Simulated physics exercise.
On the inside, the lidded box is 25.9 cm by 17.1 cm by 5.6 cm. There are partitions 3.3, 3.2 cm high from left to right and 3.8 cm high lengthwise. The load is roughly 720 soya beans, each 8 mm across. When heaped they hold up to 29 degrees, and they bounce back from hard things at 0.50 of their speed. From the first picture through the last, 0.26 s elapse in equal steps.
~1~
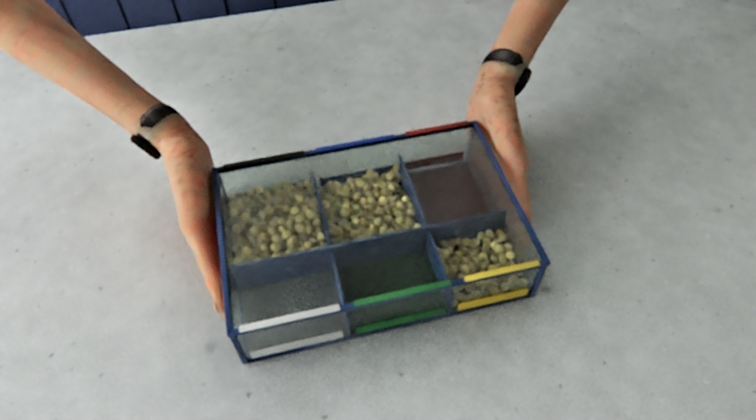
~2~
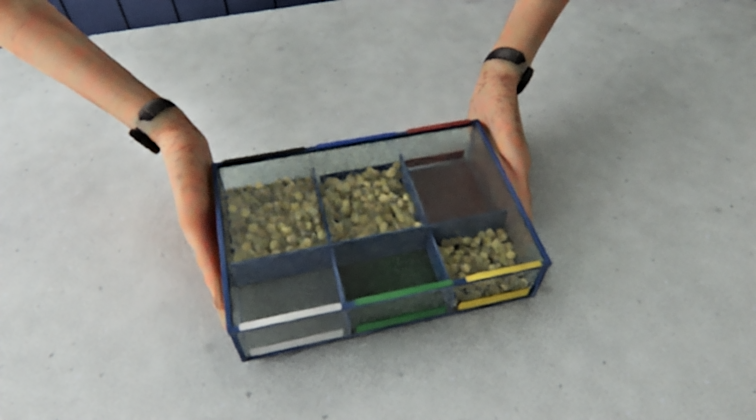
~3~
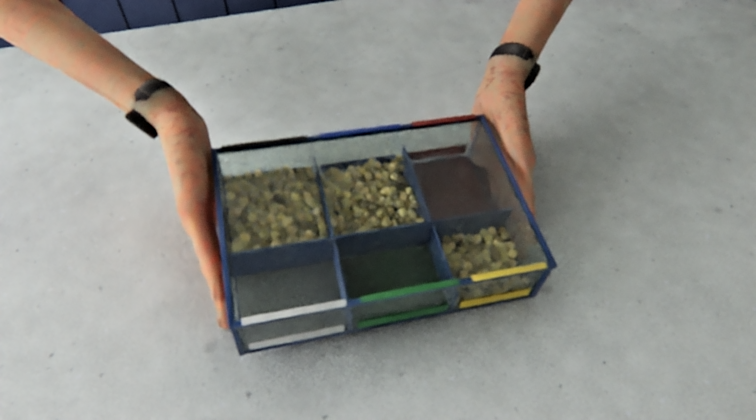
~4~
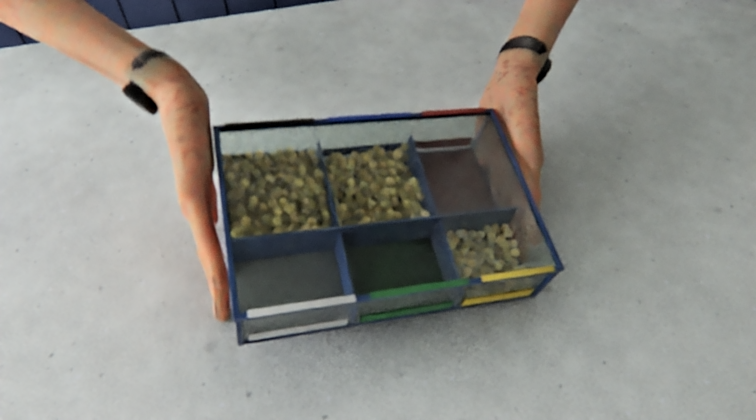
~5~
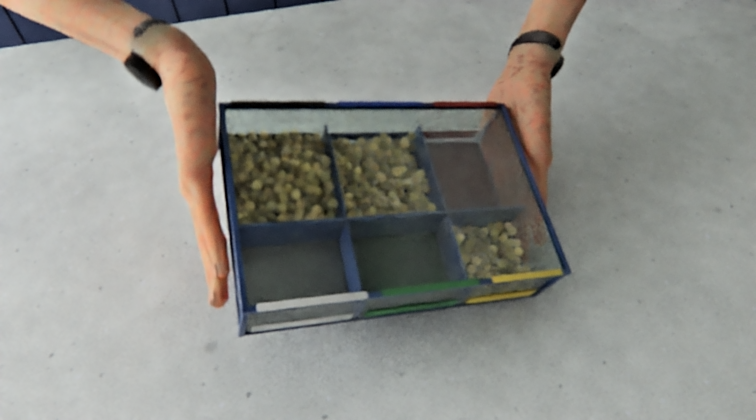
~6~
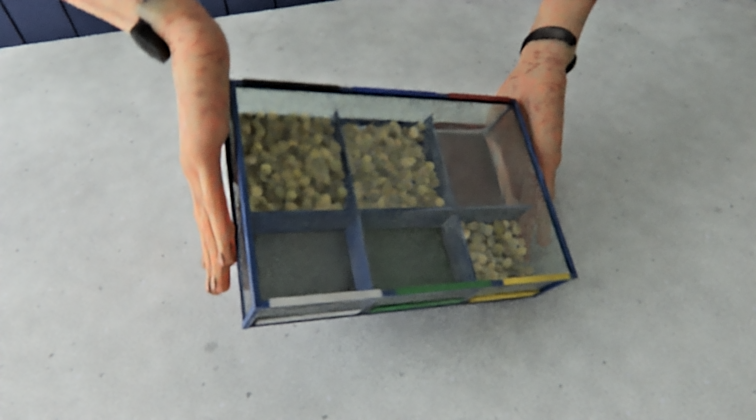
In the video, two hands hold a clear-lidded box with six compartments, three of them containing pale beans, above a grey surface, then gradually tilt it toward its right front corner while the beans stay in the same compartments.
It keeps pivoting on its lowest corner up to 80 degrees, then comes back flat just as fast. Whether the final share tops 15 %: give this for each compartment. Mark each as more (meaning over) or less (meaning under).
Red compartment - less; blue compartment - more; green compartment - less; yellow compartment - more; white compartment - less; black compartment - more.
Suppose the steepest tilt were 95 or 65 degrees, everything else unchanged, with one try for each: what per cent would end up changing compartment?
60 % and 30 %.
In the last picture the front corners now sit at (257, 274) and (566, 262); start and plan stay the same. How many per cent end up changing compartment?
Roughly 45 per cent.
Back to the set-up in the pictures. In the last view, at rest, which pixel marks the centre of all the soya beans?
(423, 248).
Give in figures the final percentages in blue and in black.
In the blue compartment 20 percent, in the black 20 percent.
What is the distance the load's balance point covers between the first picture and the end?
Around 7.5 centimetres.
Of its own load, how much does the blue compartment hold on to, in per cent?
Share retained: Approx. 50 %.
Then, 0.60 s after the last picture, tilt 78 degrees; red 5 %, blue 35 %, green 5 %, yellow 25 %, black 30 %.
Then, 0.99 s after the last picture, tilt 32 degrees; red 10 %, blue 20 %, green 10 %, yellow 40 %, black 20 %.
Then, 1.47 s after the last picture, tilt 0 degrees; red 5 %, blue 20 %, green 10 %, yellow 40 %, black 20 %.
In the end, red 5 %, blue 20 %, green 10 %, yellow 40 %, white 0 %, black 20 %.
